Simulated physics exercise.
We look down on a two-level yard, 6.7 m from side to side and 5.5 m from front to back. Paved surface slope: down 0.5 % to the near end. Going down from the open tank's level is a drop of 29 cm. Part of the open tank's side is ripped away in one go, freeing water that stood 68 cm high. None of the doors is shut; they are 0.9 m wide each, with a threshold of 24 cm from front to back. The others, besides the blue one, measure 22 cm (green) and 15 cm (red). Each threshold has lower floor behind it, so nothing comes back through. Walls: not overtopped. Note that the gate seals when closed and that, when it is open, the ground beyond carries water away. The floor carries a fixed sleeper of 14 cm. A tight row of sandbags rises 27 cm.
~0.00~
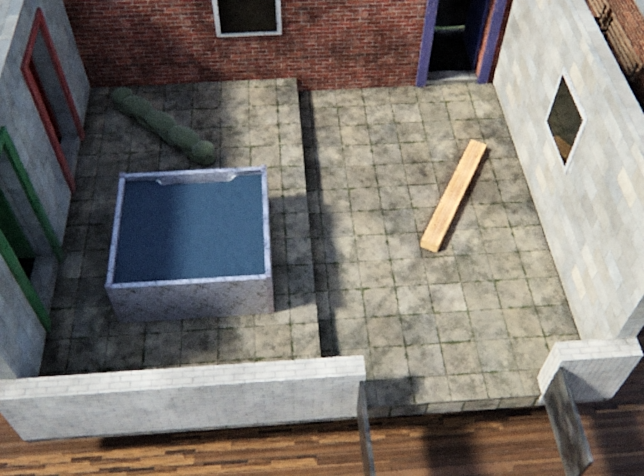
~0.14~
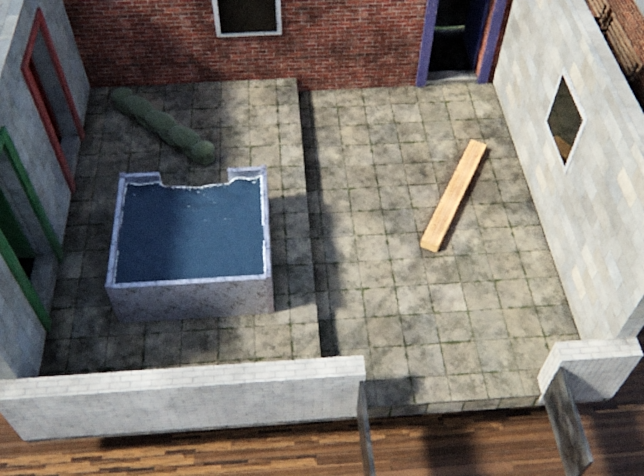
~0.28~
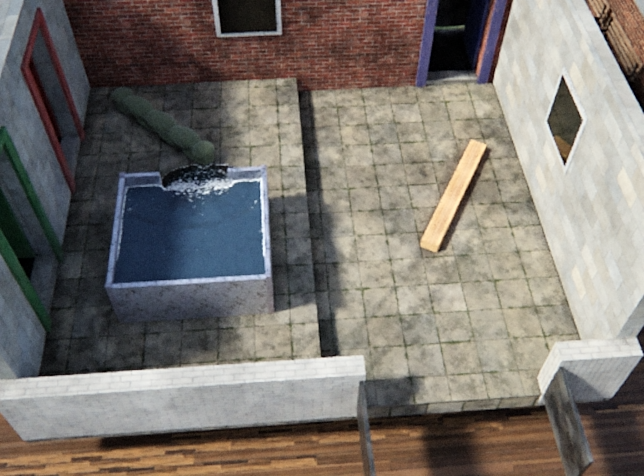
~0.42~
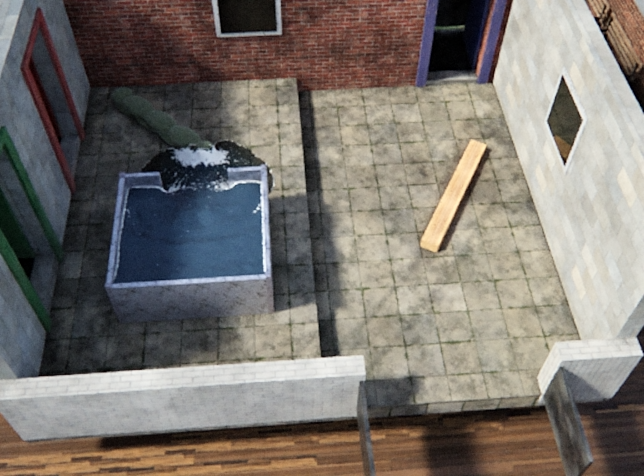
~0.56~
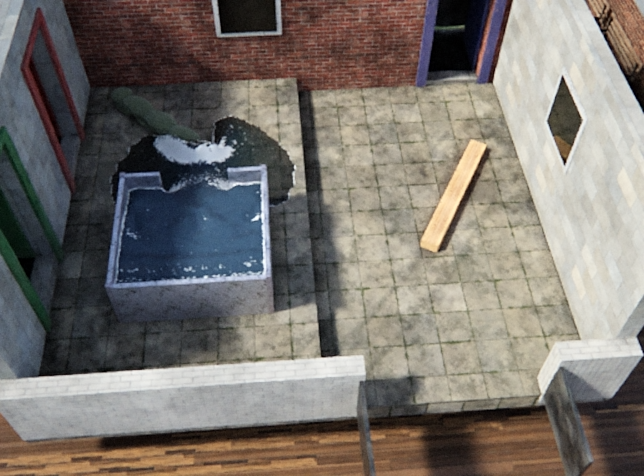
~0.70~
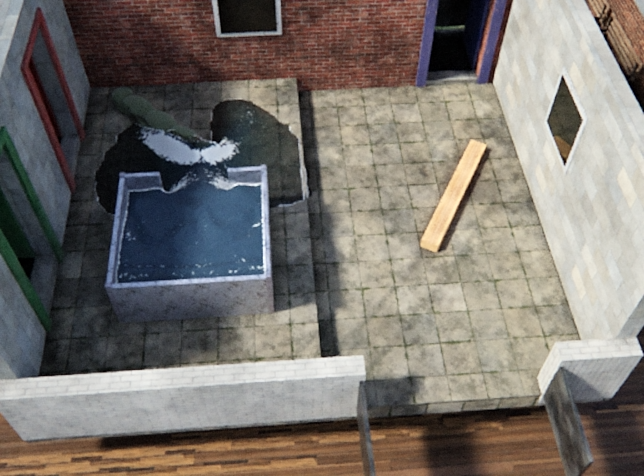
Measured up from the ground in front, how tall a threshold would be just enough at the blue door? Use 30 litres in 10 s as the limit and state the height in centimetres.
Close to 9 cm is just enough.
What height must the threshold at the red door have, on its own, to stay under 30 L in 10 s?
Roughly 19 cm at the red door.
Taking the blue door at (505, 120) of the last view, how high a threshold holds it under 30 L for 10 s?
Minimum: About 14.0 cm.
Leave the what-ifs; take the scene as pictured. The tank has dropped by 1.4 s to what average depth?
Mean depth: Approx. 44 cm.
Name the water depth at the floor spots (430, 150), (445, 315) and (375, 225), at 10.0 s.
Depth: About 7, 2, 5 cm.
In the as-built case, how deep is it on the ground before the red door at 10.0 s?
About 7.5 cm.
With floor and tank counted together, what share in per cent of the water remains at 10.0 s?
Roughly 88 percent of the water remains.
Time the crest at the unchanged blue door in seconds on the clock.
At about 6.0 s.
After 1.4 s water covers 25 % of the floor, deepest (38 cm) near (212, 165); it has not reached the blue door.
After 3.0 s water covers 40 % of the floor, deepest (26 cm) near (113, 90); 8 cm at the blue door, 0 litres in over its 9 cm threshold.
After 10.0 s water covers 90 % of the floor, deepest (10 cm) near (322, 303); 7 cm at the blue door, 29 litres in over its 9 cm threshold.
At the blue door as built, the water arrived by 2.0 s and peaked near 13 cm at 5.8 s.
With a threshold of 8 cm, 40 litres would have come in within the 10 s; with 11 cm, 15 litres. So under 30 litres takes about 9 cm.
